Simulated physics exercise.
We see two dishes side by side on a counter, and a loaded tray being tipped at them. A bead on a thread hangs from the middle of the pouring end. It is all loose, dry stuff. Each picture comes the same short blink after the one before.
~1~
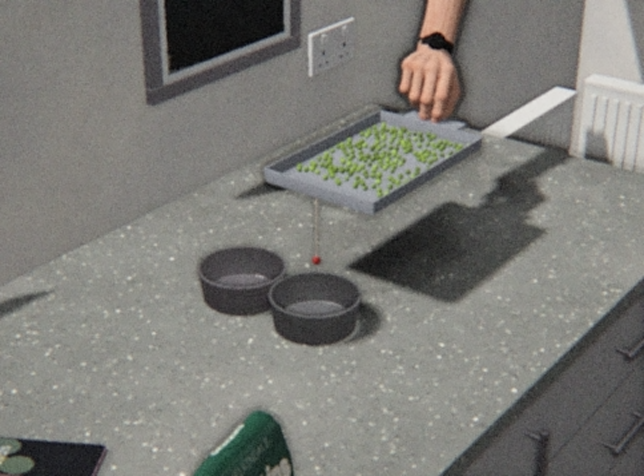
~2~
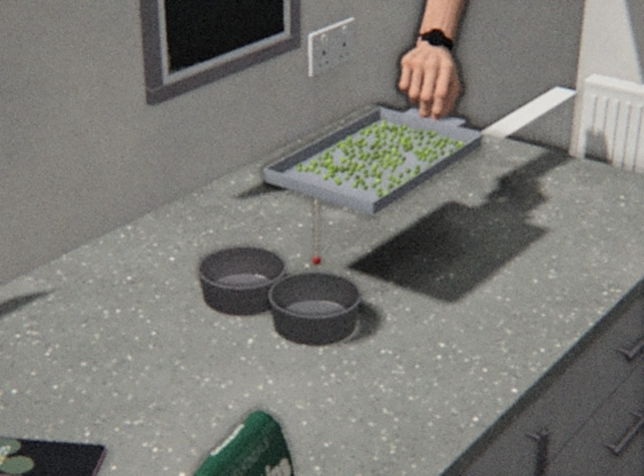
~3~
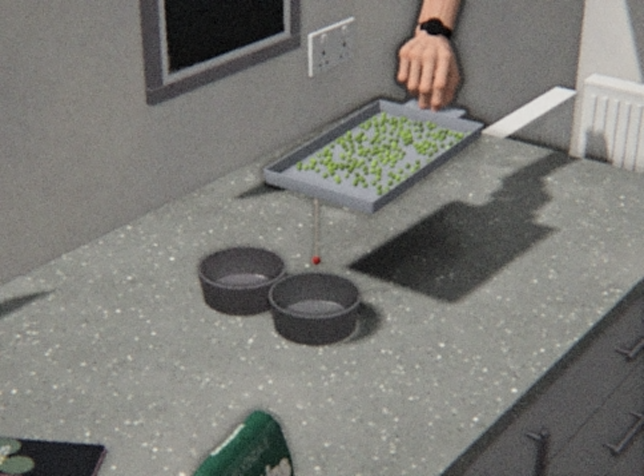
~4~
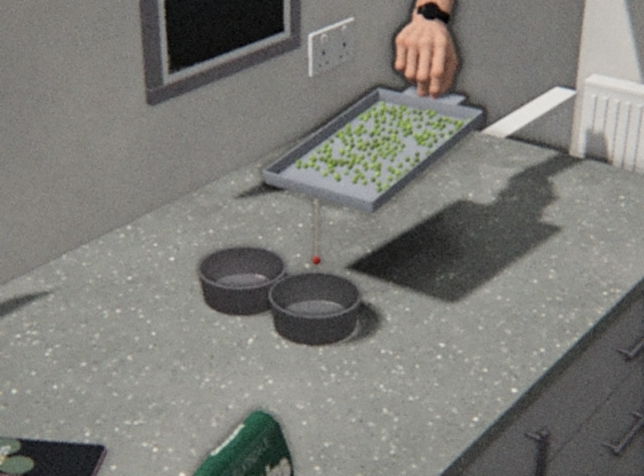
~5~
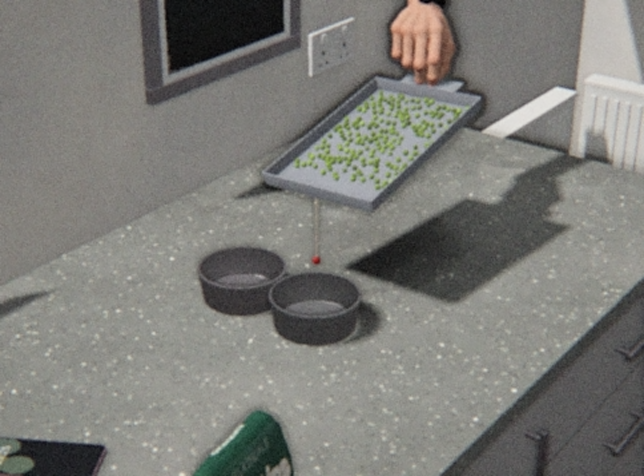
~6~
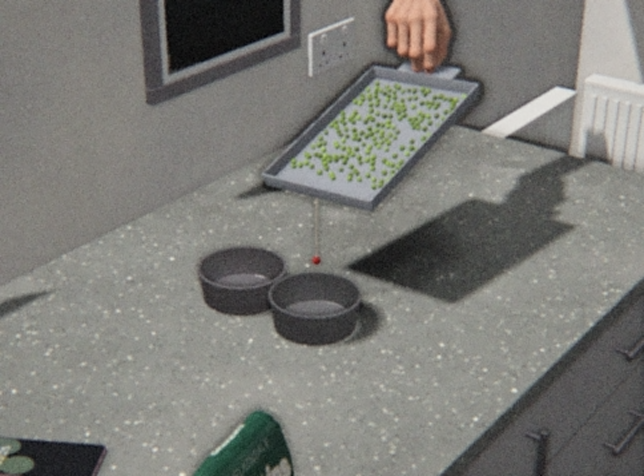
Tray of green peas tilting steadily above two dark round dishes on a speckled counter as a hand raises its far end.
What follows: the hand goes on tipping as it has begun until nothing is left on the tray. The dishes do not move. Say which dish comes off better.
Fuller: The left dish.
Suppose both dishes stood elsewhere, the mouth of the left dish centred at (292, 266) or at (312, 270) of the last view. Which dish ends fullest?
The first try: Left. The second: The left-hand dish.
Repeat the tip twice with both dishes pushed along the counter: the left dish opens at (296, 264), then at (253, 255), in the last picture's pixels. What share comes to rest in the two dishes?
First some 70, then 80 per cent.
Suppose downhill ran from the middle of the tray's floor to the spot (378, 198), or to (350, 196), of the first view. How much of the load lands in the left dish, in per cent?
In turn 0 and 0 in a hundred.
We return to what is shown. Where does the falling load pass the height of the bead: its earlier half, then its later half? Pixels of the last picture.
Early half (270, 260), late half (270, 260).
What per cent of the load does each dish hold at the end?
The left dish has 70 per cent, the right dish has 30.
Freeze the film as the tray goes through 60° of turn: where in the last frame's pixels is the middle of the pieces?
Near (298, 182).
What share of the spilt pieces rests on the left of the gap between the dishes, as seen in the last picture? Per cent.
Some 70 per cent.
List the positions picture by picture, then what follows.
In the first picture, corners of the pouring end at (267, 168) and (373, 201), level; middle of the load at (383, 157), dried peas; left dish at (214, 295); right dish at (288, 325); bead on its thread at (316, 261).
In the second picture, corners of the pouring end at (266, 169) and (373, 201), level; middle of the load at (383, 155).
In the third picture, corners of the pouring end at (266, 169) and (372, 201), tipped barely, lowest at the left corner; middle of the load at (383, 150).
In the fourth picture, corners of the pouring end at (265, 171) and (371, 200), tipped a little, lowest at the left corner; middle of the load at (382, 143).
In the fifth picture, corners of the pouring end at (264, 172) and (370, 200), tipped a little, lowest at the left corner; middle of the load at (380, 136).
In the sixth picture, corners of the pouring end at (264, 173) and (369, 200), tipped clearly, lowest at the left corner; middle of the load at (377, 131), about half on the move; left dish at (214, 295); right dish at (288, 325).
Soon, tray tipped steeply; most on the tray; a stray few in the right dish; a stray few in the left dish; a stray few outside both; a small part in the air.
A while on, tray tipped right over; most on the tray; a small part in the right dish; a small part in the left dish; a stray few outside both; a small part in the air.
Towards the end, tray tipped past a quarter turn; about a quarter in the right dish; about two thirds in the left dish; a small part outside both; a stray few in the air.
Finally, tray tipped past a quarter turn; about a quarter in the right dish; about two thirds in the left dish; a small part outside both; a stray few in the air.
